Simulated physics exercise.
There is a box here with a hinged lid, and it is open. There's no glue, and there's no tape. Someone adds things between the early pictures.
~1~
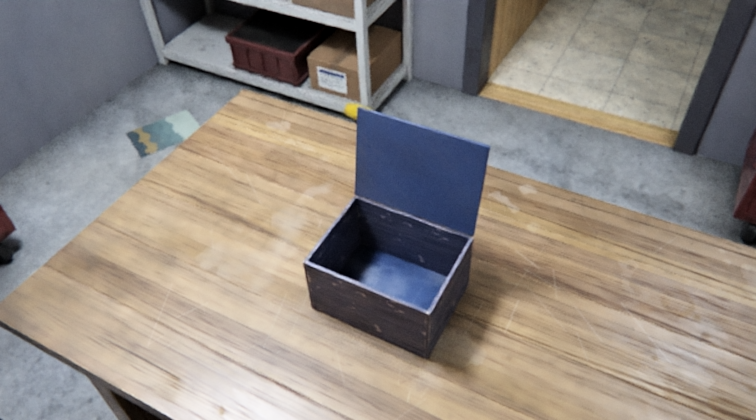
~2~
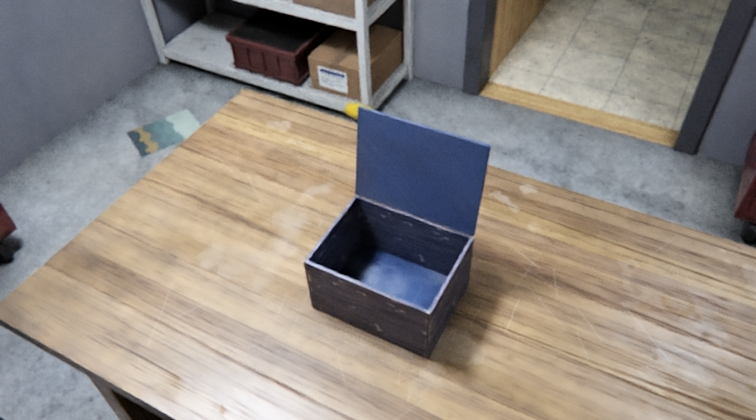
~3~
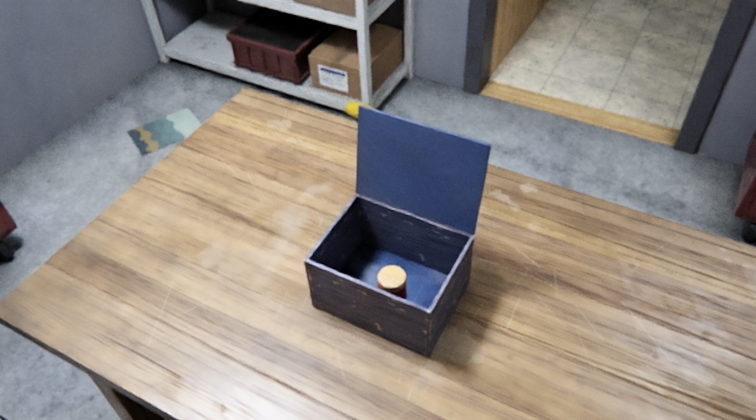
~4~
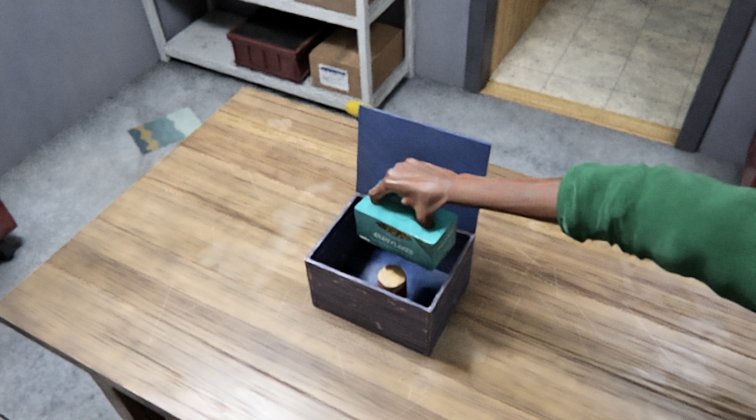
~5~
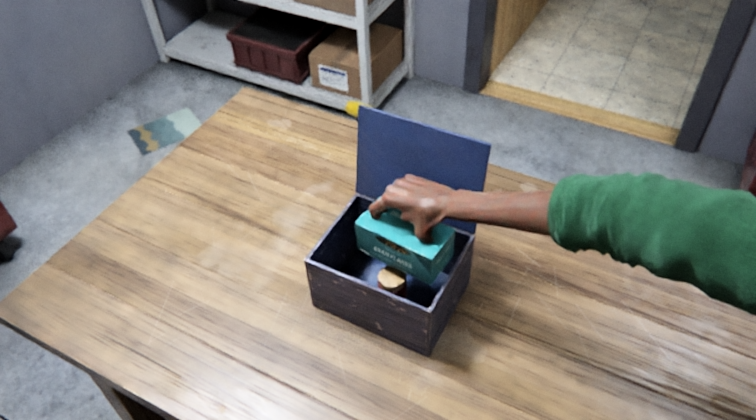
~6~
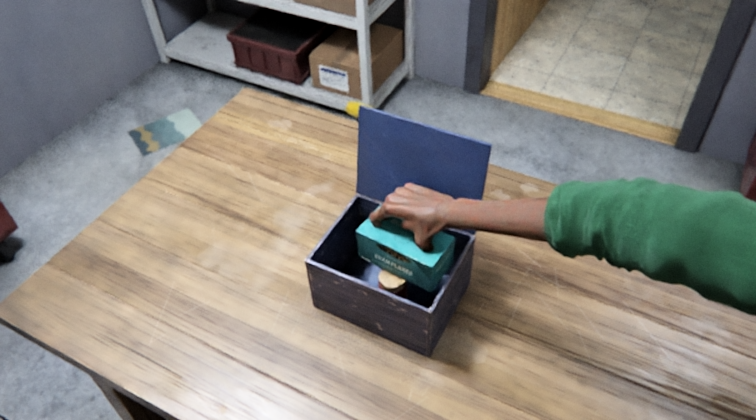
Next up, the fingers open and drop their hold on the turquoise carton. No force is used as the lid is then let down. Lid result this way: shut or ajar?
The lid is fully lowered.
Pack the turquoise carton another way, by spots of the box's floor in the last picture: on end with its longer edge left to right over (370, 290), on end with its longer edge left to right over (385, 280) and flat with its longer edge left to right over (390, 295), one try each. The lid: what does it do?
Lid: First open, second open, third closed.
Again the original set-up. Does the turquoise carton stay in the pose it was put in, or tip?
Well, it ends up skewed.
Then, 0.50 s on from there, turquoise carton on its side near (415, 273).
Then, 1.60 s on from there, lid 58° above the rim; turquoise carton on its side near (415, 273).
Then, 1.90 s on from there, lid 15° above the rim; turquoise carton on its side near (415, 273).
In the end, lid shut; toppled in the box, turquoise carton; red shaker unmoved. At the end, from the last picture's camera, turquoise carton near (415, 273).
